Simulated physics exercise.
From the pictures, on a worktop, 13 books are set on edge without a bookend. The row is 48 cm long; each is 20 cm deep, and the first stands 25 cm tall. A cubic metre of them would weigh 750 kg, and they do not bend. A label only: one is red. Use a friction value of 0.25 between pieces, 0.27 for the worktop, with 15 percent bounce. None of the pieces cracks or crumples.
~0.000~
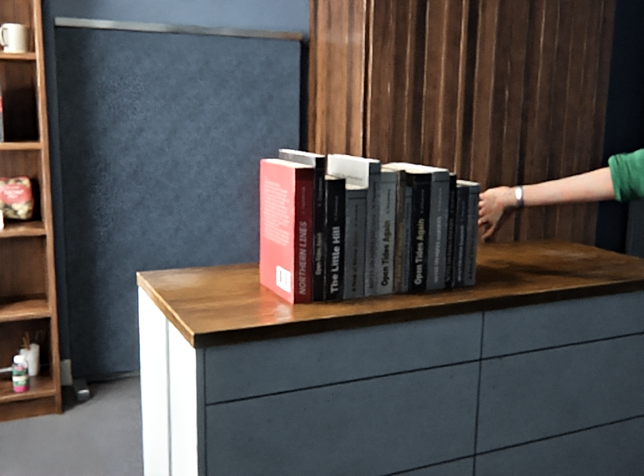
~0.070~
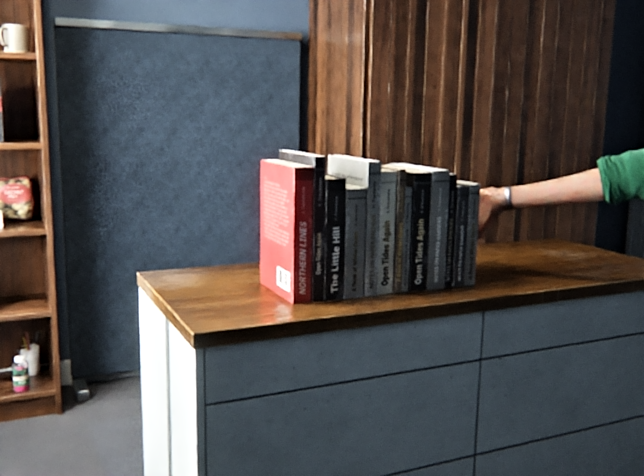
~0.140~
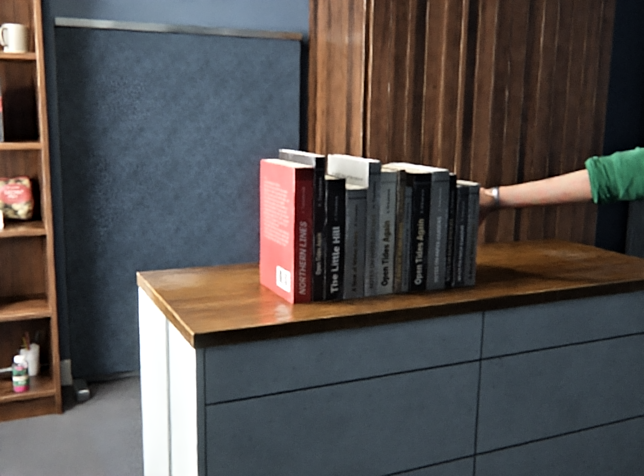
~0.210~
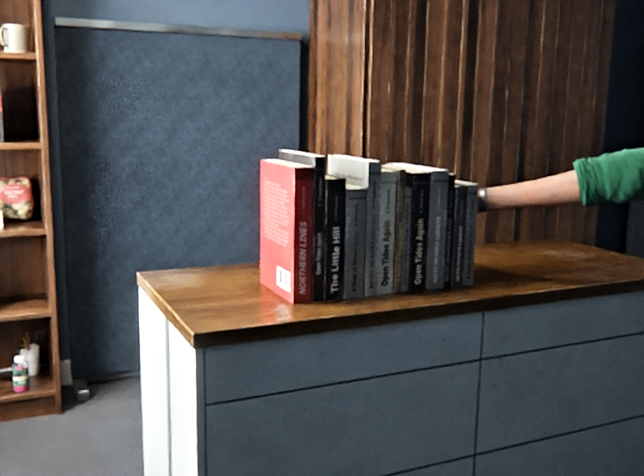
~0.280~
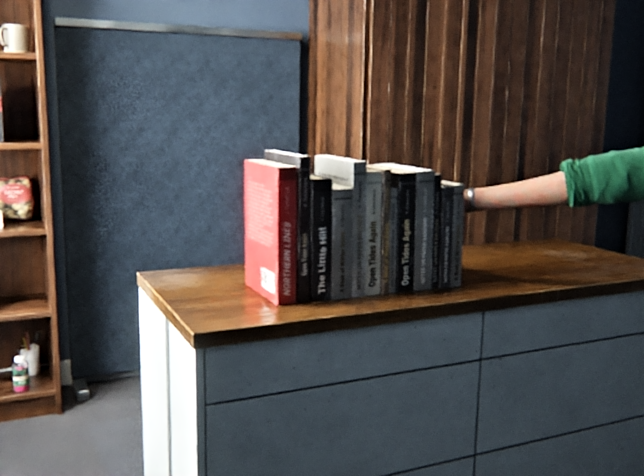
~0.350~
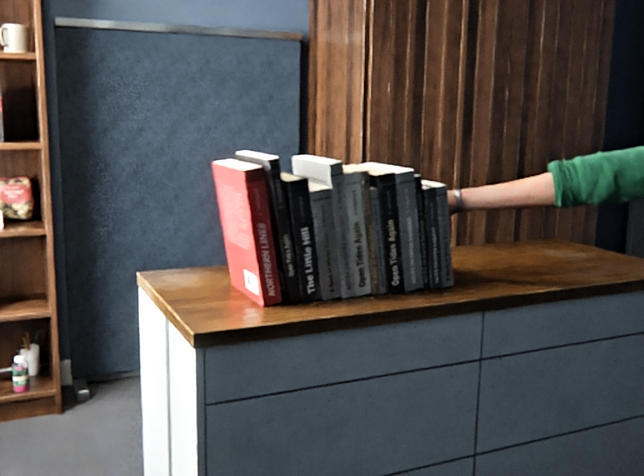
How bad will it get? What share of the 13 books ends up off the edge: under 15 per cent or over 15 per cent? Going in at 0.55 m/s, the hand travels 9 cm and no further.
Upwards of 15 per cent.
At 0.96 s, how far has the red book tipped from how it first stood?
Close to 90° of tilt compared with the start.
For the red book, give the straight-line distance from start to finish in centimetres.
The red one ends 120 cm from its start.
After 0.54 s, none of the 13 books off the edge, 13 disturbed; red book 53° from how it stood.
After 0.96 s, 2 of the 13 books off the edge; red book on its side.
In the end (1.4 s), 3 of the 13 books off the edge; red book on its side. That is 23 per cent.
